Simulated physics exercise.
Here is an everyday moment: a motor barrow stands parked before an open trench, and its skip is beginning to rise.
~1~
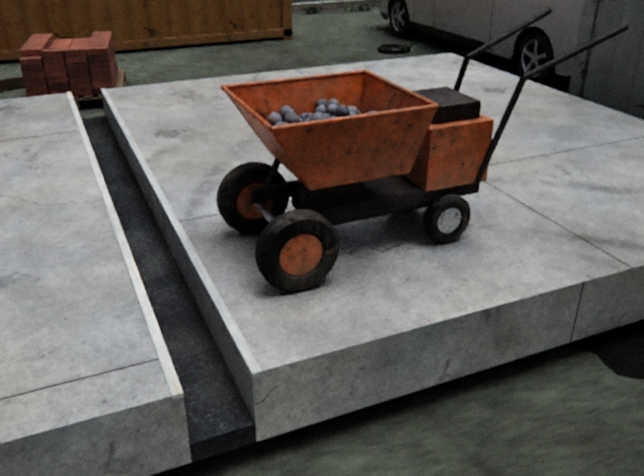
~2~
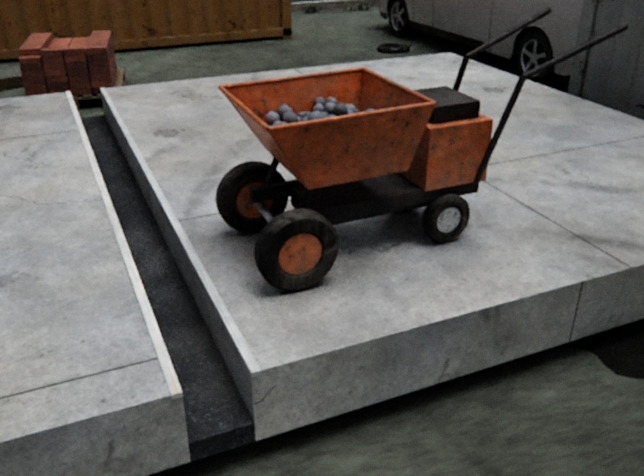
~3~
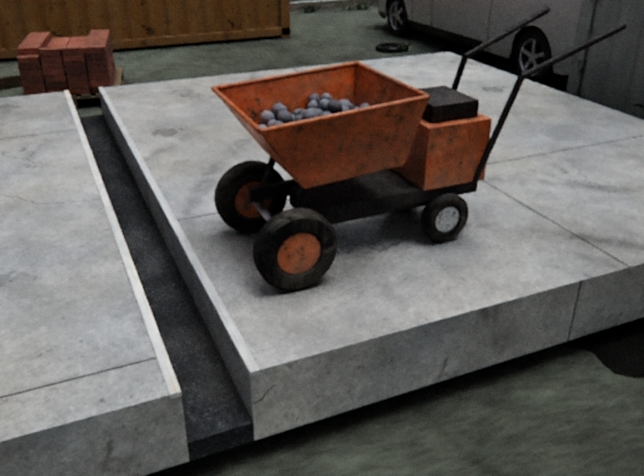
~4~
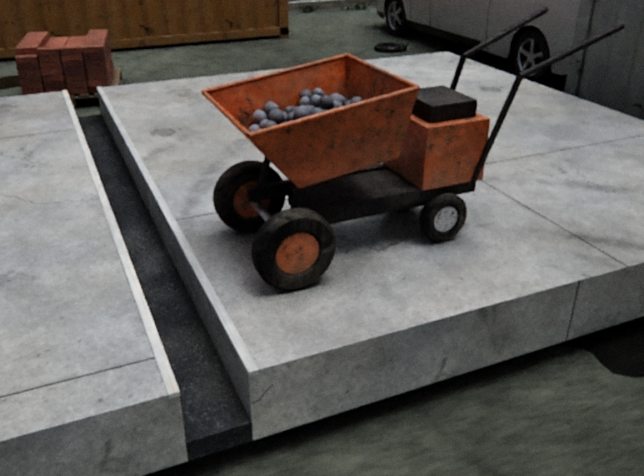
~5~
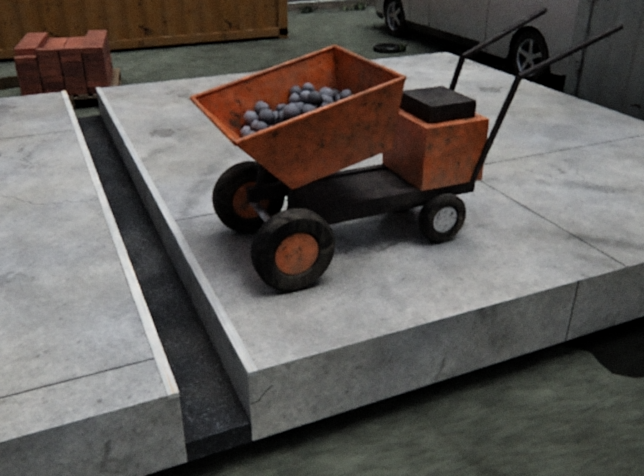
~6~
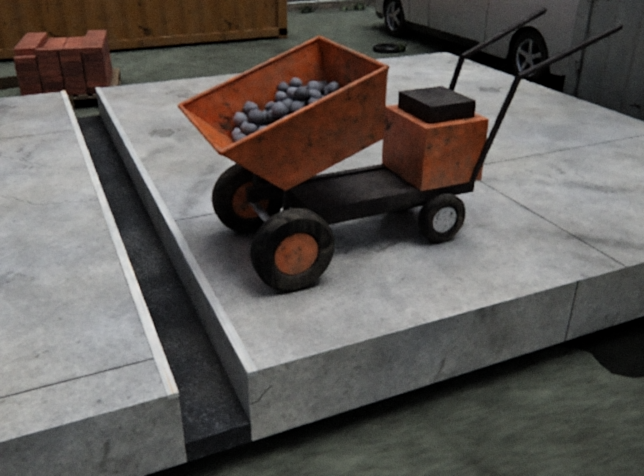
An orange motor barrow stood still on a grey slab beside a narrow trench, and its skip, loaded with round cobbles, rose at the back and tilted steadily forward to the left.
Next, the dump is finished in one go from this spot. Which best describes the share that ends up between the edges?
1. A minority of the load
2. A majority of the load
1, A minority of the load.
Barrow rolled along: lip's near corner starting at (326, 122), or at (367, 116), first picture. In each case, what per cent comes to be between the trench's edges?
About 90 percent at the first place and about 70 percent at the second.
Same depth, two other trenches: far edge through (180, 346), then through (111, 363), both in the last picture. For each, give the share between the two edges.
Roughly 10 % first, 80 % second.
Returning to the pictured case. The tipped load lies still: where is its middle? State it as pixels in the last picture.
Near (103, 285), more or less.
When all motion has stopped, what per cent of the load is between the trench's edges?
Result: Around 20 in a hundred.
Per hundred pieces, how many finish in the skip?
0 per cent, roughly.
Soon after the last picture, skip tipped steeply; all in the skip.
A little later, skip tipped steeply; nearly all in the skip; a stray few beyond it; a stray few falling.
Later still, skip tipped right over; about a third in the skip; a small part in or heaped over the trench; about two thirds beyond it; a stray few falling.
By the end, skip tipped right over; about a quarter in or heaped over the trench; most beyond it.
